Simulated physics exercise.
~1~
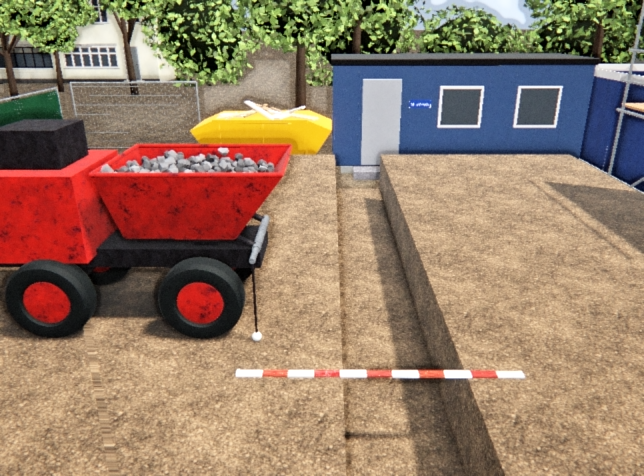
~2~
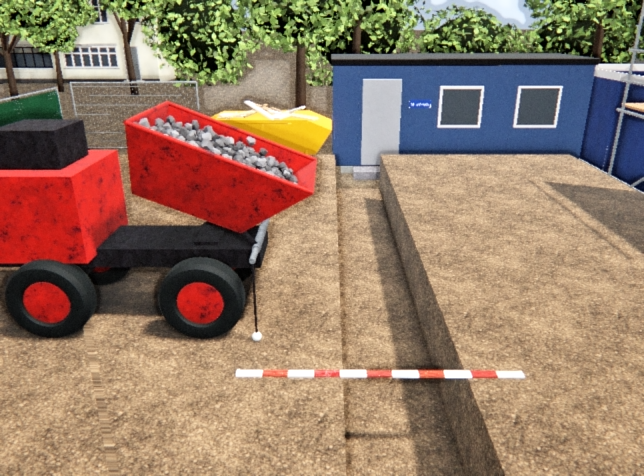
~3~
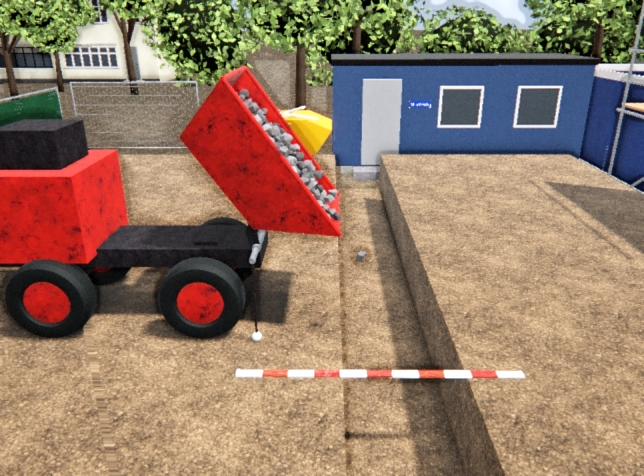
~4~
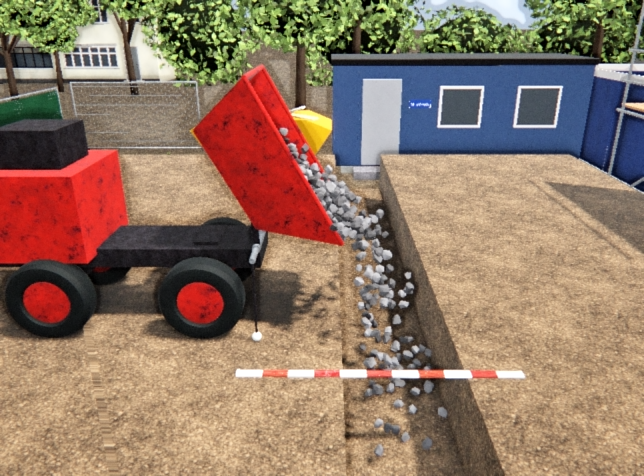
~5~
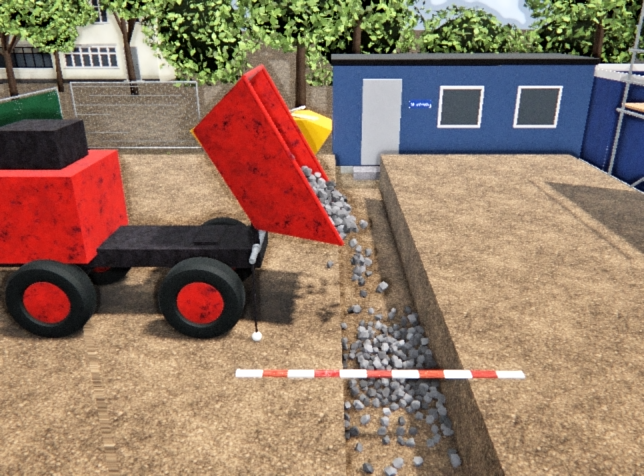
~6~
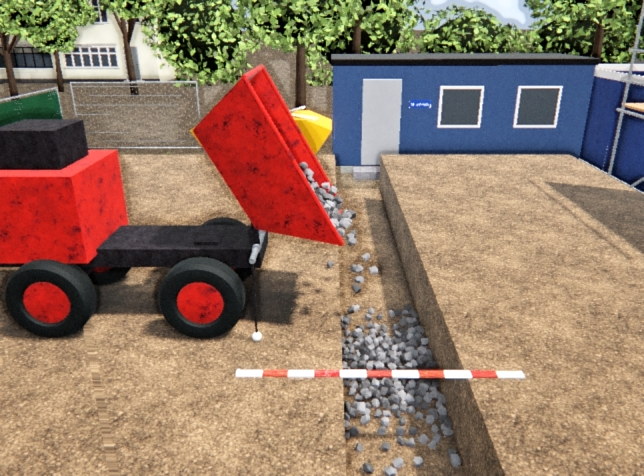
A red dumper loaded with grey stones stands at the left of a sunny building site, seen from slightly above, beside a narrow trench running towards a blue cabin. A red and white striped staff lies across the foreground, with a yellow skip, a fence and trees behind. The red body tips steeply towards the right, its stones still inside at first. Then they pour over the lower edge and tumble into the trench, spreading towards the viewer. The flow dwindles, and the body stays raised, with stones still at its lip and a grey heap lying in the trench.
